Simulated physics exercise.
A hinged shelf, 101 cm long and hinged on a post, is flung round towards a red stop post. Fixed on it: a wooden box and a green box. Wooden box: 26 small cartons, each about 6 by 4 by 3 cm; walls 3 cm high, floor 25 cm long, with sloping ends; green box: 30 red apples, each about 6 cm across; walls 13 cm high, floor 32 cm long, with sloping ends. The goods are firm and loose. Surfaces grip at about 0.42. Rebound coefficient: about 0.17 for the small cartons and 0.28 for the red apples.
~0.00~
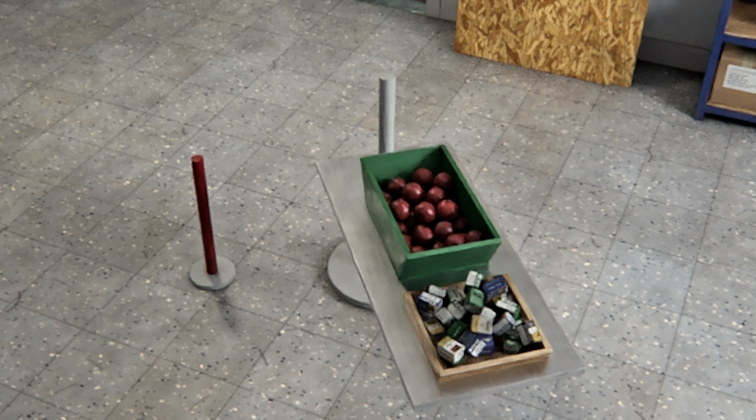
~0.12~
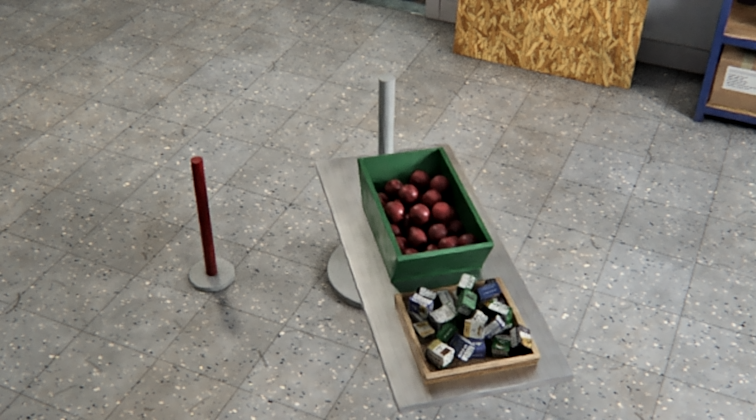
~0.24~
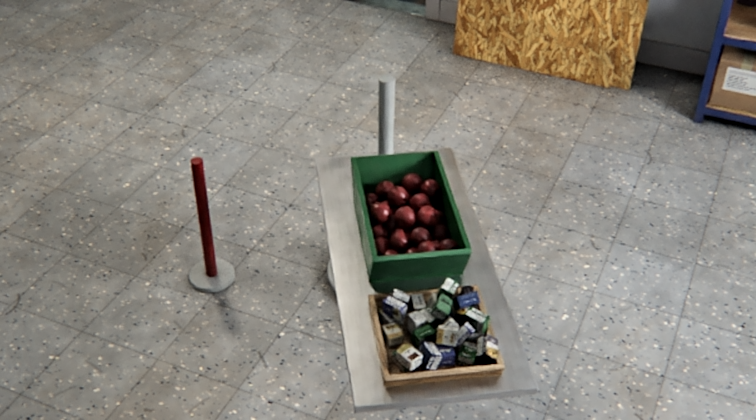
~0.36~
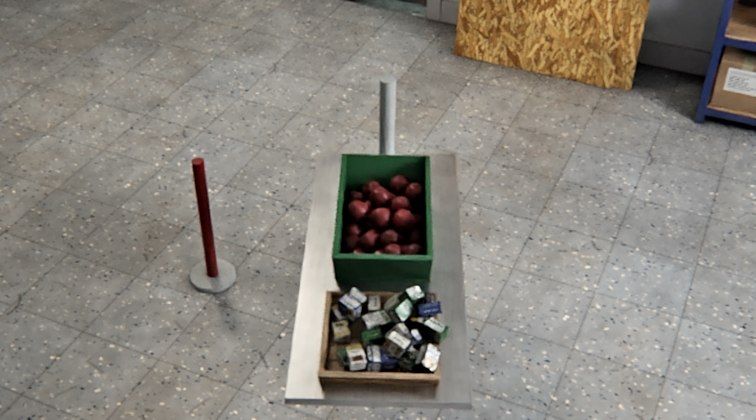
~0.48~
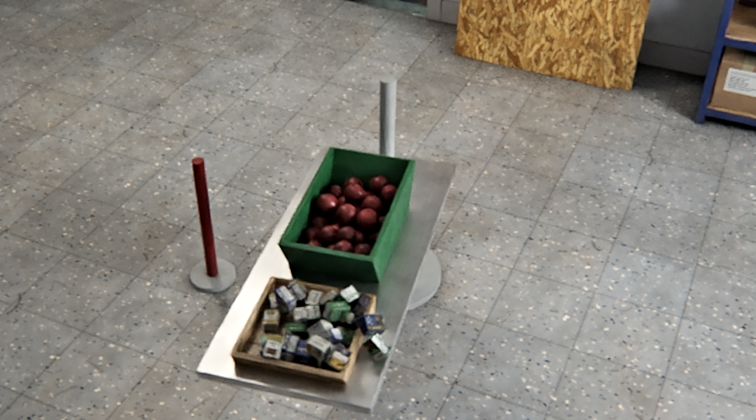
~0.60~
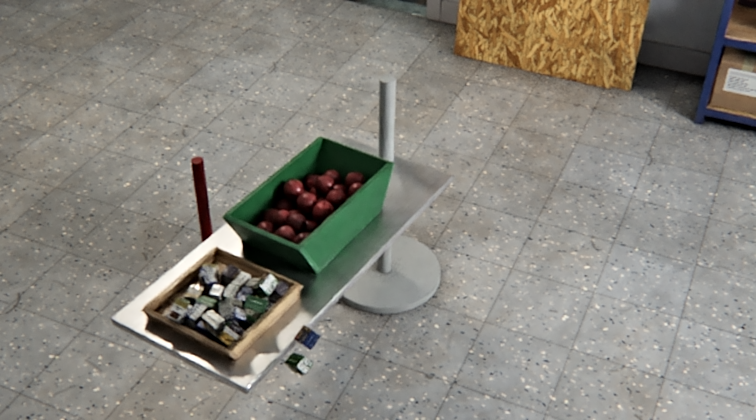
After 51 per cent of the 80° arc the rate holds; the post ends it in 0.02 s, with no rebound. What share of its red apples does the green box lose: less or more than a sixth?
The green box loses fewer than one in six of its red apples.
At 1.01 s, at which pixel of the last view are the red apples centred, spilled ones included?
Around (261, 176).
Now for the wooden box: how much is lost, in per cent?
Wooden box 25 per cent.
After 0.81 s, the shelf hits the red post.
After 0.89 s, the wooden box is down by 5 of 26 and the green box has all 30.
After 1.01 s, the wooden box is down by 6 of 26 and the green box has all 30.
After 1.23 s, the wooden box is down by 7 of 26 and the green box has all 30.
When it is over (at 1.66 s), the wooden box is down by 7 of 26 and the green box has all 30. Asked share, 0 of 30, 0 per cent.
